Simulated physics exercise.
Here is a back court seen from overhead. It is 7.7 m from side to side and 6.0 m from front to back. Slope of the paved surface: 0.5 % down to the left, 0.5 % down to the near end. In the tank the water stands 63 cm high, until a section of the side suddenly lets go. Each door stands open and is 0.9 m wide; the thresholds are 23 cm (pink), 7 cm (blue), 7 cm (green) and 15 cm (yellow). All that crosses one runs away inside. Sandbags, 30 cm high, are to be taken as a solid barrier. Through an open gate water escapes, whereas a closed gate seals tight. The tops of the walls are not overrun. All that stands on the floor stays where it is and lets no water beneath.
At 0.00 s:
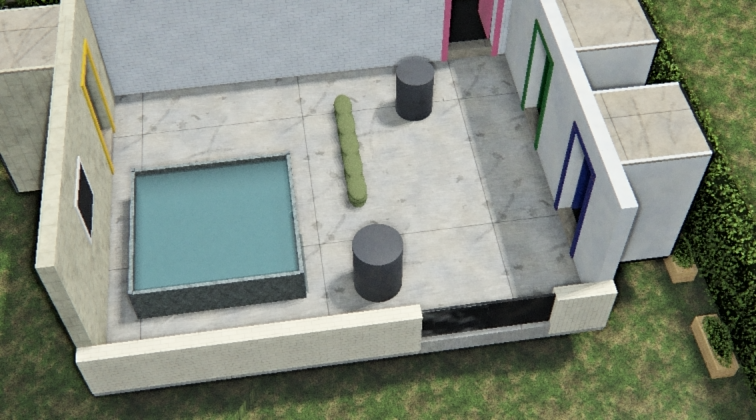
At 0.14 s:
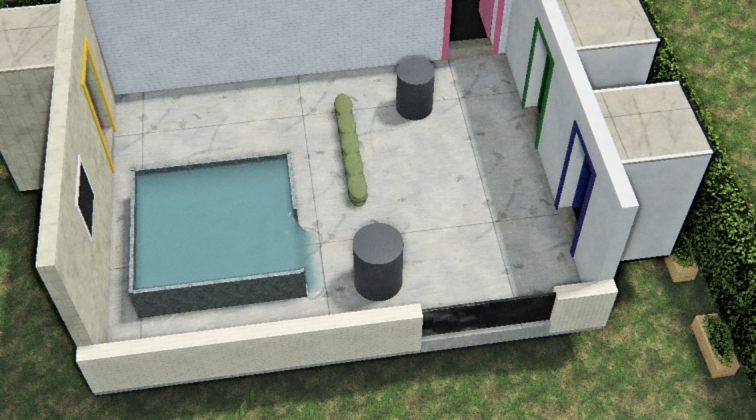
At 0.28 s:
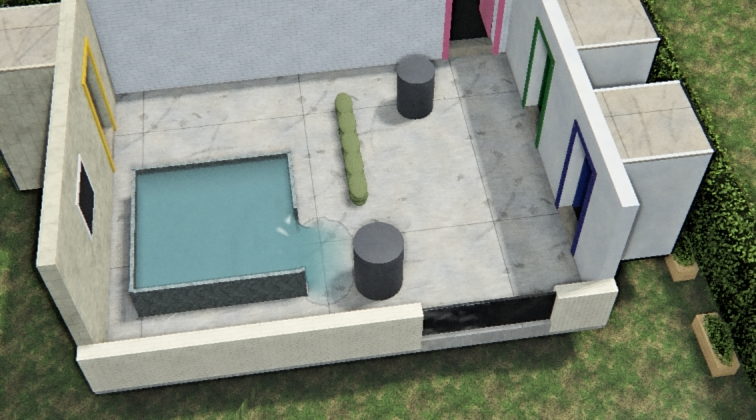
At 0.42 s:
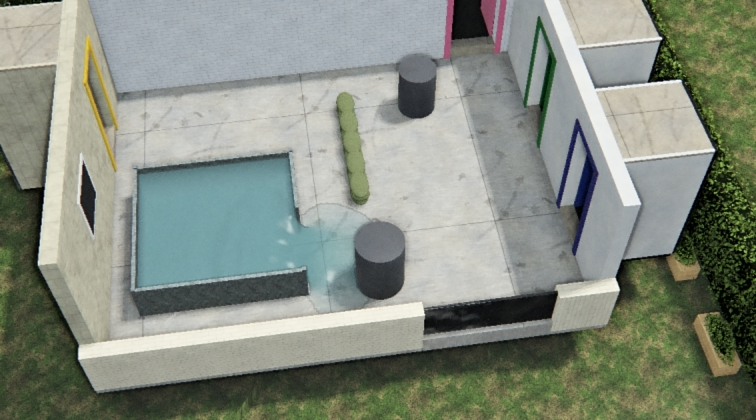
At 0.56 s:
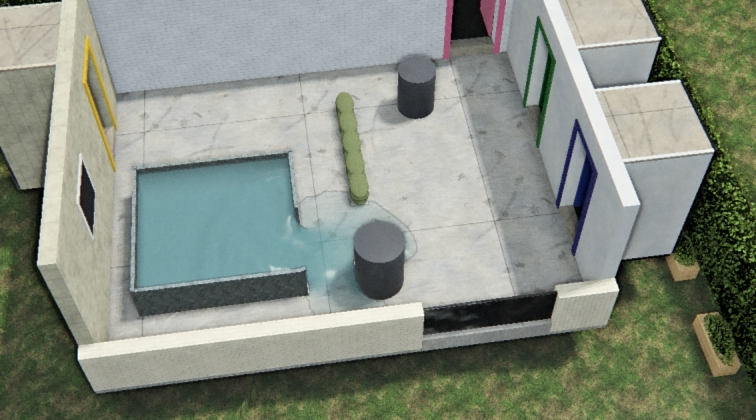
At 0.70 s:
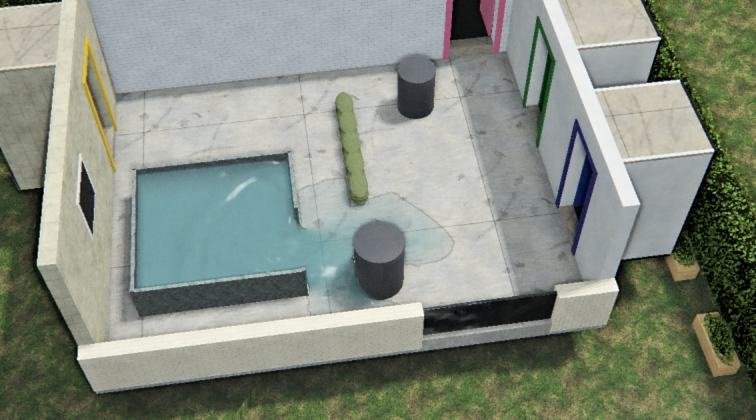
A walled court holds a tank whose water pours out rightward and spreads around a dark cylinder.
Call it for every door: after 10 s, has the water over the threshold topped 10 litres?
Pink door not topped, blue door topped, green door topped, yellow door not topped.
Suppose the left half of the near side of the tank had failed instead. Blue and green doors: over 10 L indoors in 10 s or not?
At the blue door the limit is surpassed; at the green door it is not exceeded.
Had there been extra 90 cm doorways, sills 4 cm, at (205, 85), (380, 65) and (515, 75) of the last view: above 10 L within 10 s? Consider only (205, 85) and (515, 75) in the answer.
Taking them in order, the first gets too little and the second enough.
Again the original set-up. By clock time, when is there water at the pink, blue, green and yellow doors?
So, pink at 3.2 s, then blue at 1.3 s, green at 2.2 s, and yellow at 6.0 s.
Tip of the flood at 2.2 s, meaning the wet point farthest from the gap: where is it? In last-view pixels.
(522, 119).
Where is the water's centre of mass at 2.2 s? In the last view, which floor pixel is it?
The water is centred near (281, 244).
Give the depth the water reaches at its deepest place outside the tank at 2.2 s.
Up to near 44 cm.
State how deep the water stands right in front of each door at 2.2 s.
Depths: Pink door 0 cm, blue door 10 cm, green door 7 cm, yellow door 0 cm.
After 1.4 s water covers 25 % of the floor and is deepest (48 cm) near (352, 269); pink door not reached, blue door 2 cm at the sill, 0 L in, green door not reached, yellow door not reached.
After 2.2 s water covers 45 % of the floor and is deepest (44 cm) near (352, 269); pink door not reached, blue door 10 cm at the sill, 11 L in, green door 7 cm at the sill, 0 L in, yellow door not reached.
After 3.5 s water covers 60 % of the floor and is deepest (32 cm) near (501, 53); pink door 17 cm at the sill, 0 L in, blue door 20 cm at the sill, 65 L in, green door 16 cm at the sill, 32 L in, yellow door not reached.
After 6.0 s water covers 75 % of the floor and is deepest (22 cm) near (352, 269); pink door 16 cm at the sill, 1 L in, blue door 13 cm at the sill, 174 L in, green door 10 cm at the sill, 77 L in, yellow door 2 cm at the sill, 0 L in.
After 10.0 s water covers 95 % of the floor and is deepest (14 cm) near (114, 204); pink door 11 cm at the sill, 1 L in, blue door 8 cm at the sill, 218 L in, green door 11 cm at the sill, 114 L in, yellow door 10 cm at the sill, 0 L in.
